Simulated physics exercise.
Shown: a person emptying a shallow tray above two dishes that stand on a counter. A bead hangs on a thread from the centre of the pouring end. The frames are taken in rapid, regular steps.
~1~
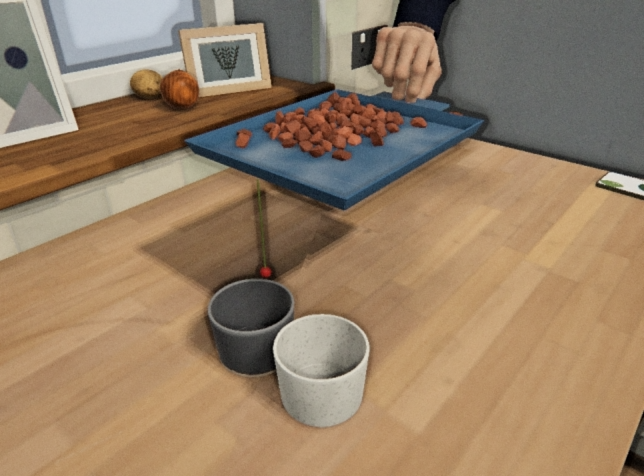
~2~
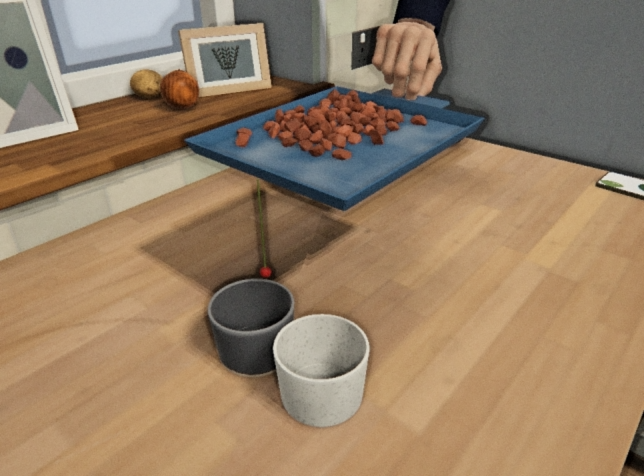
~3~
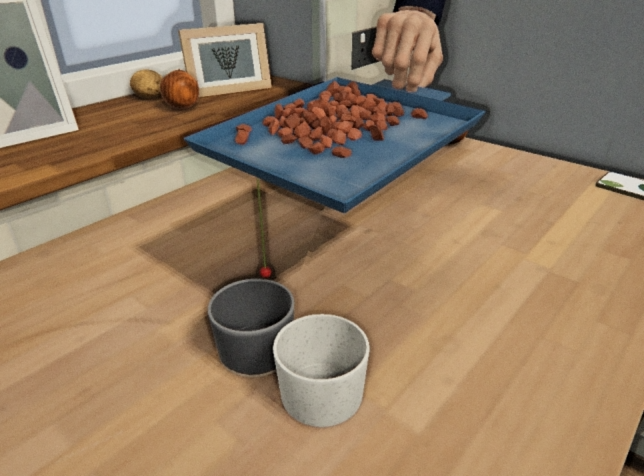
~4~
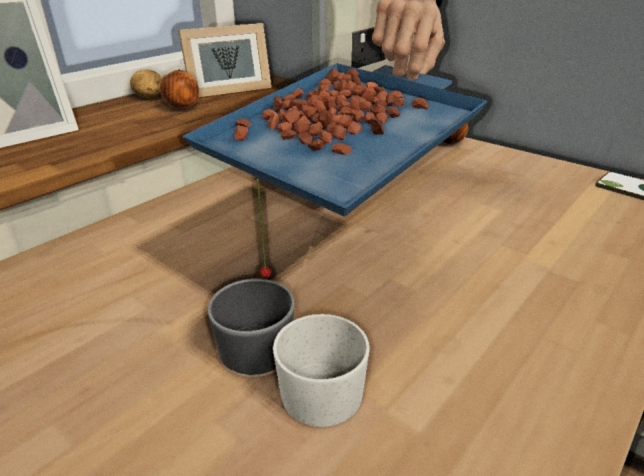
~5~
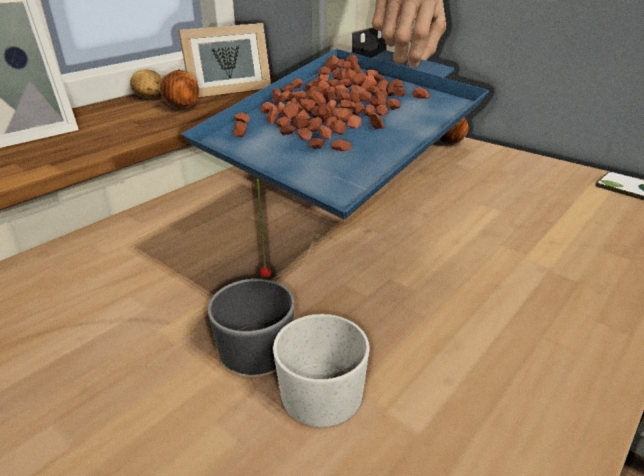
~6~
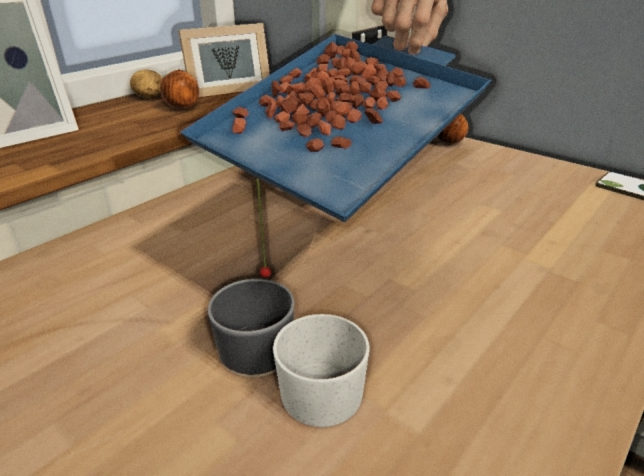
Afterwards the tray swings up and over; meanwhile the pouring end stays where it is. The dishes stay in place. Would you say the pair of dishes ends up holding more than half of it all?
It looks like most goes in the dishes, when all's done.
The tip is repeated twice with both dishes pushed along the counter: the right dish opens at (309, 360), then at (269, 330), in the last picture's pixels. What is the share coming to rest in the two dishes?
60 and 40 in a hundred.
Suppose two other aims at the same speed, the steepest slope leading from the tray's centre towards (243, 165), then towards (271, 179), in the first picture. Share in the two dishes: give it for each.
First case about 10 percent; second case about 60 percent.
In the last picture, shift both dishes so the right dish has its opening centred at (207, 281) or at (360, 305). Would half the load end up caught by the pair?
Well, a minority share the first time and a minority share the next.
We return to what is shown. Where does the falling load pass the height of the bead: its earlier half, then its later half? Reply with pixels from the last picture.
Roughly at (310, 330) first, and then at (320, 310).
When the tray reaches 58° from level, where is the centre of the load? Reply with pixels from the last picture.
Mark it at roughly (312, 196) in the final frame.
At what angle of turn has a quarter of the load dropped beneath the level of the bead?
Close to 65° of tilt at that moment.
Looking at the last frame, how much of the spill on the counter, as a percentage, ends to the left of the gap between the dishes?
About 30 percent of the spill.
Soon, tray tipped steeply; about two thirds on the tray; a small part in the right dish; a stray few in the left dish; about a quarter in the air.
A while on, tray tipped right over; a stray few on the tray; about two thirds in the right dish; a small part in the left dish; a small part outside both; a small part in the air.
Towards the end, tray tipped past a quarter turn; about two thirds in the right dish; a small part in the left dish; a small part outside both.
Finally, tray tipped past a quarter turn; about two thirds in the right dish; a small part in the left dish; a small part outside both.
